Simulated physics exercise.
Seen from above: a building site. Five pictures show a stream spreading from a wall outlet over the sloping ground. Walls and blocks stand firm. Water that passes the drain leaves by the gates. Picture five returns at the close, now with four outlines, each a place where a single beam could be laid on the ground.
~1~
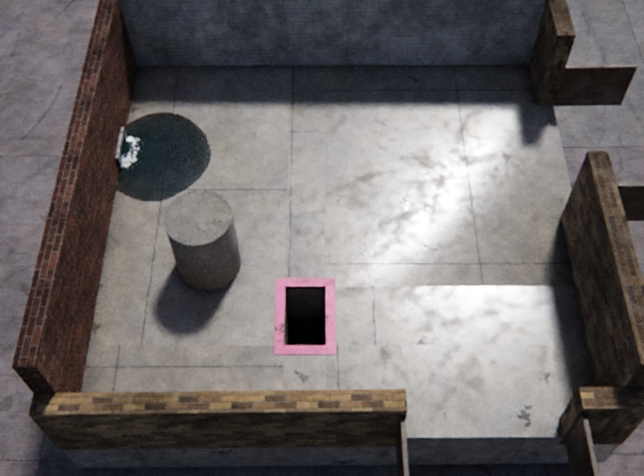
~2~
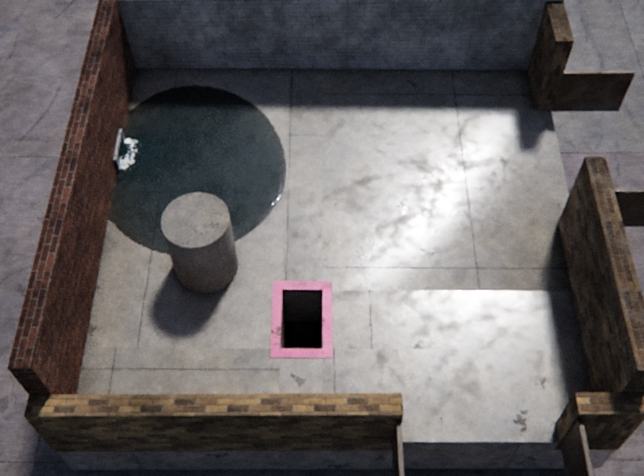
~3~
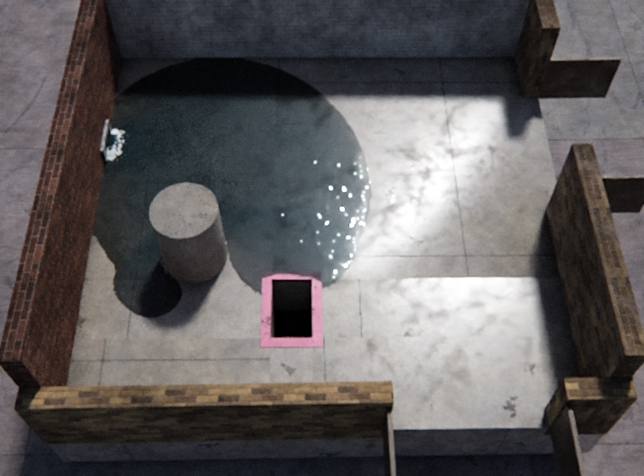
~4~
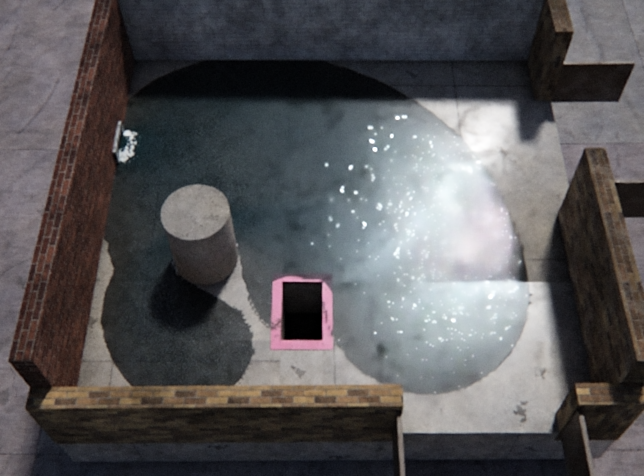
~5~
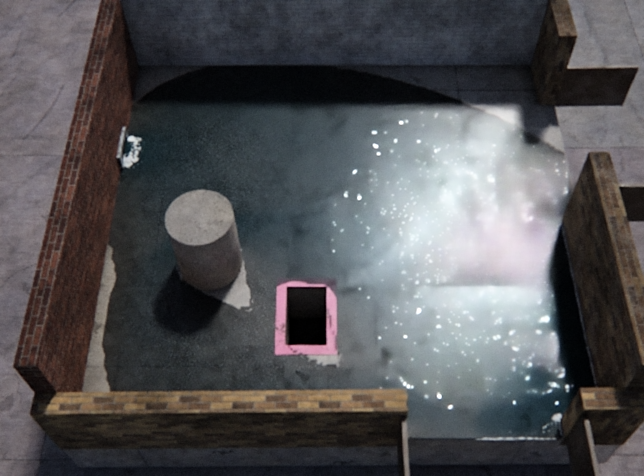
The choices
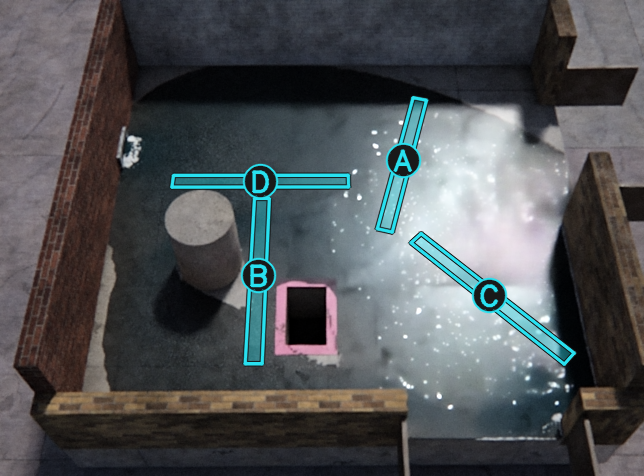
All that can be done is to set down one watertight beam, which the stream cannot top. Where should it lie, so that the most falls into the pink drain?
I would pick place A.
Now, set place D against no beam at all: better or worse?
It is worse.
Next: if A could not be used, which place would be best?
C.
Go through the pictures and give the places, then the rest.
In the first frame, outfall at (120, 149); pink drain at (305, 315); open gate at (480, 418); open gate at (548, 158); front seen at (201, 149), 4 % of the ground wet; pink drain still dry.
In the second frame, front seen at (280, 162), 16 % of the ground wet; pink drain still dry.
In the third frame, front seen at (354, 238), 34 % of the ground wet; pink drain still dry.
In the fourth frame, front seen at (526, 291), 63 % of the ground wet; pink drain taking water.
In the fifth frame, front seen at (580, 347), 82 % of the ground wet; pink drain taking water.
On the marked copy, A from (384, 230) to (419, 98); B from (253, 363) to (261, 198); C from (416, 238) to (569, 358); D from (172, 181) to (348, 181).
With A, about 22 % of the stream goes into the pink drain, about 78 % out by the gates.
With B, about 2 % of the stream goes into the pink drain, about 98 % out by the gates.
With C, about 10 % of the stream goes into the pink drain, about 90 % out by the gates.
With D, about 4 % of the stream goes into the pink drain, about 96 % out by the gates.
